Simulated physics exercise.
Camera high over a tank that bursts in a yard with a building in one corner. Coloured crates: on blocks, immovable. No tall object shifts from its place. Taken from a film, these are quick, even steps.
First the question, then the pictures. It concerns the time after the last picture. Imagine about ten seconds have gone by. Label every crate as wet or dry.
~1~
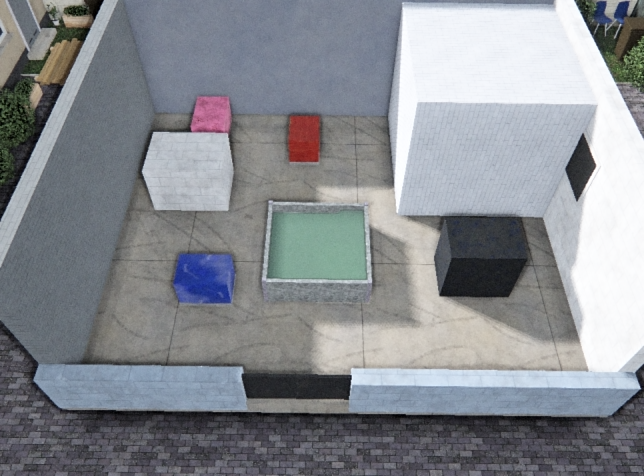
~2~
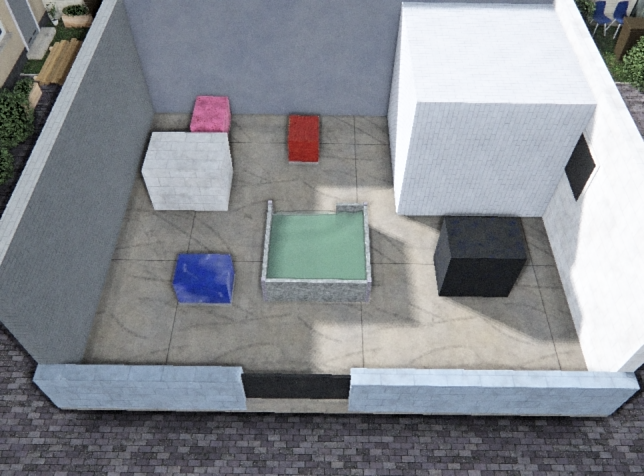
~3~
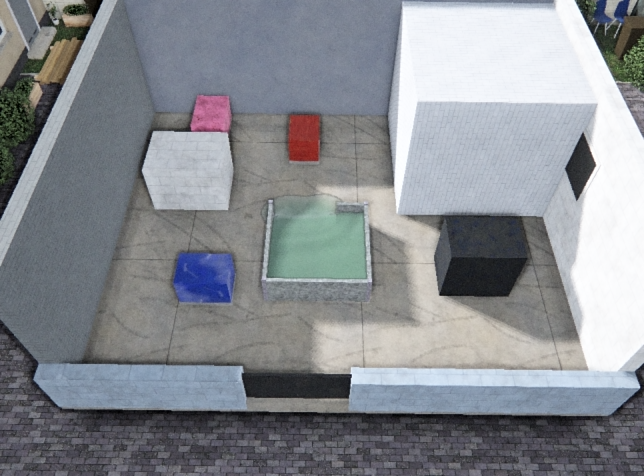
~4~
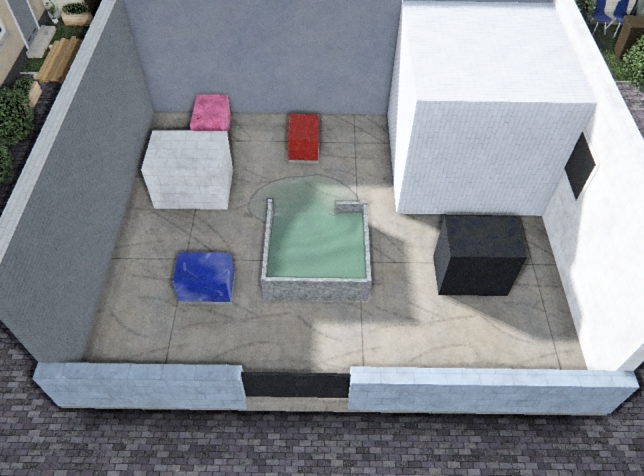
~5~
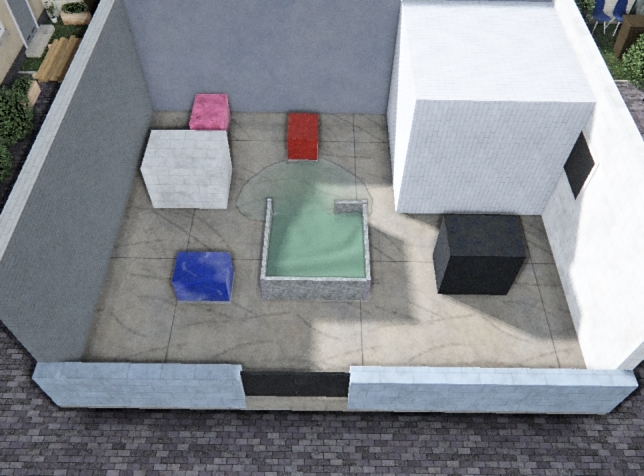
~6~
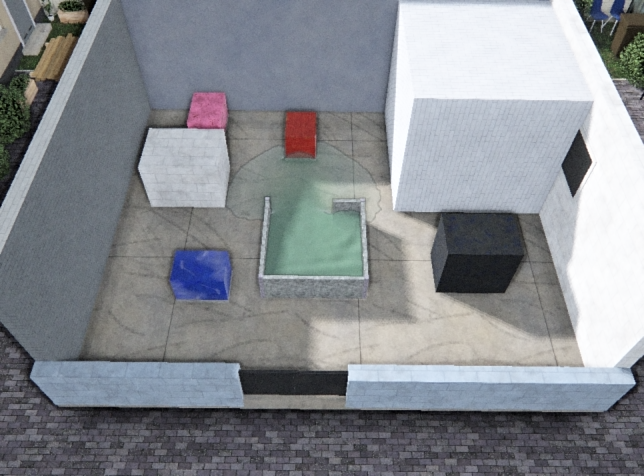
Blue crate: Dry; pink crate: Wet; red crate: Wet.
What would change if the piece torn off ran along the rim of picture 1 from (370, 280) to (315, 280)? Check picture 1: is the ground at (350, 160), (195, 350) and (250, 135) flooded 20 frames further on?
In the order given, the spots are not soaked, swamped and not soaked.
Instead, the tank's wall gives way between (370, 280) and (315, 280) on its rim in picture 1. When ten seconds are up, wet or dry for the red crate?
Looks like the red crate holds out.
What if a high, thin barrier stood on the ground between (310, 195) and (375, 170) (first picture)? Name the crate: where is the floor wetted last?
It is the blue one.
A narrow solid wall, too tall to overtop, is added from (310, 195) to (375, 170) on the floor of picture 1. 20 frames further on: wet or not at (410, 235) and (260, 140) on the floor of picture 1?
One after the other: Awash, under water.
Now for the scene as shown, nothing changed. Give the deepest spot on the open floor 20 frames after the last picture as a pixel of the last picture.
Roughly (311, 125).
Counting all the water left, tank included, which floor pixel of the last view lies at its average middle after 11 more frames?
It is around (302, 197).
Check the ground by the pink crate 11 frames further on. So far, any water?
Then: Pink: Reached.
A moment on, water covers 20 % of the floor; the blue crate not reached, the pink crate water round its plinth, the red crate water round its plinth.
Next, water covers 25 % of the floor; the blue crate not reached, the pink crate water round its plinth, the red crate water round its plinth.
Then, water covers 35 % of the floor; the blue crate not reached, the pink crate water round its plinth, the red crate water round its plinth.
Later, water covers 45 % of the floor; the blue crate water round its plinth, the pink crate water round its plinth, the red crate water round its plinth.
In the end, water covers 75 % of the floor; the blue crate stayed above the water, the pink crate was topped, the red crate was topped.
